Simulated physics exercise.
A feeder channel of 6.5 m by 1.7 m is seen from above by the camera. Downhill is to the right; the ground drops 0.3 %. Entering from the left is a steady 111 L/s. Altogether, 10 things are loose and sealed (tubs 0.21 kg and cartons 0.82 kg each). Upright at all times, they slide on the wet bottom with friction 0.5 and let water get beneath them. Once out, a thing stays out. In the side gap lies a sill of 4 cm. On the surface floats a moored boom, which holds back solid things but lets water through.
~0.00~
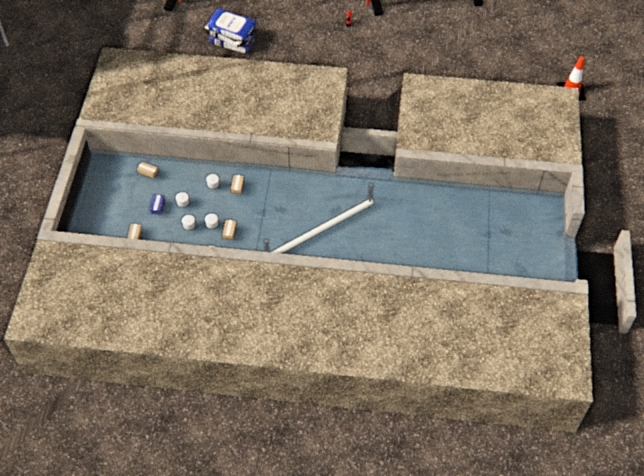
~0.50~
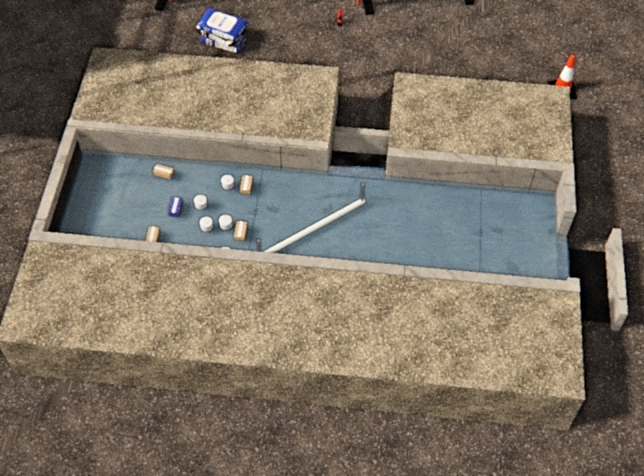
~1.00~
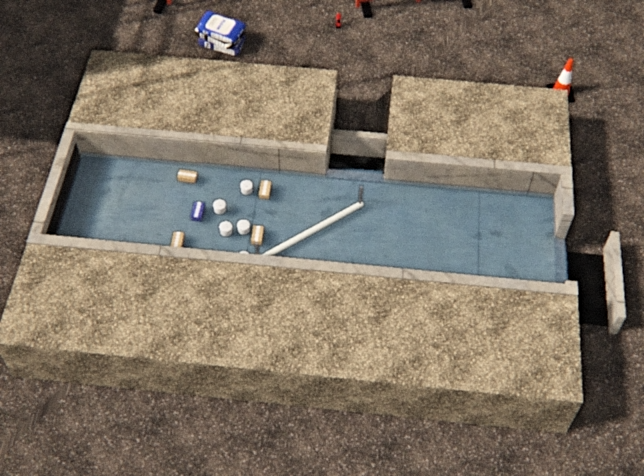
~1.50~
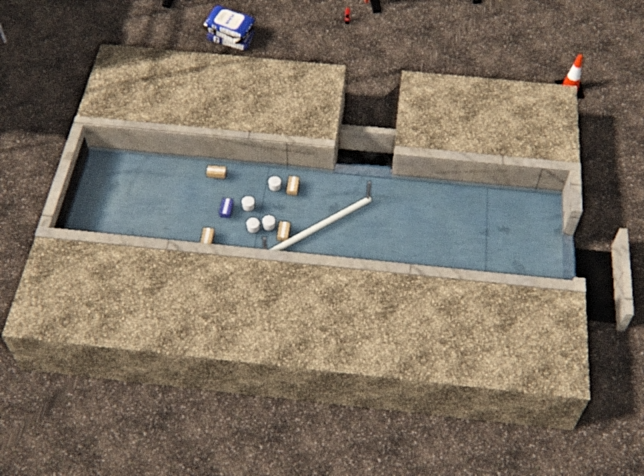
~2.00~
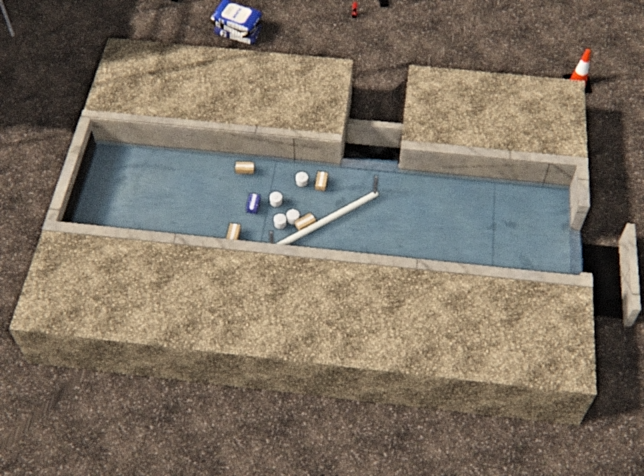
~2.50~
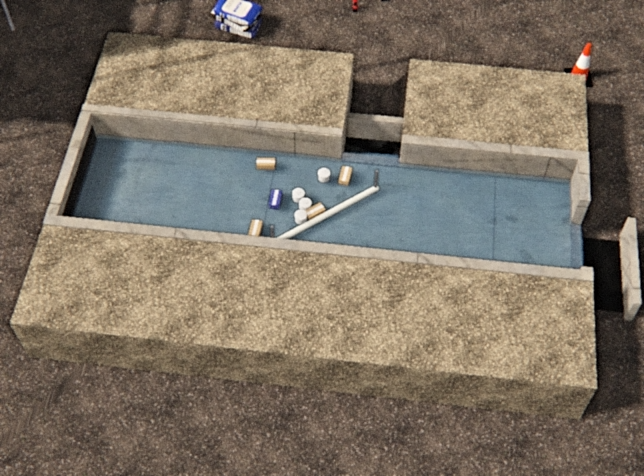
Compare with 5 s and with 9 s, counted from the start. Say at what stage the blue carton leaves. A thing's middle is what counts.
Its exit falls inside that window.
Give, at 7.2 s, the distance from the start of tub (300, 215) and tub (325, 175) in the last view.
So the first one has shifted 250 cm and the other is gone out.
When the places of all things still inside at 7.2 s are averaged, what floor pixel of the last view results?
Near (369, 196).
After 3.5 s the blue carton is near (315, 196), 2.0 m from its start, afloat; 0 of 10 are out; 10 afloat.
After 7.2 s the blue carton has gone out (at 6.9 s); 4 of 10 are out; 6 afloat.
After 12.0 s the blue carton has gone out (at 6.9 s); 4 of 10 are out; 6 afloat.
After 16.0 s the blue carton has gone out (at 6.9 s); 6 of 10 are out; 4 afloat.
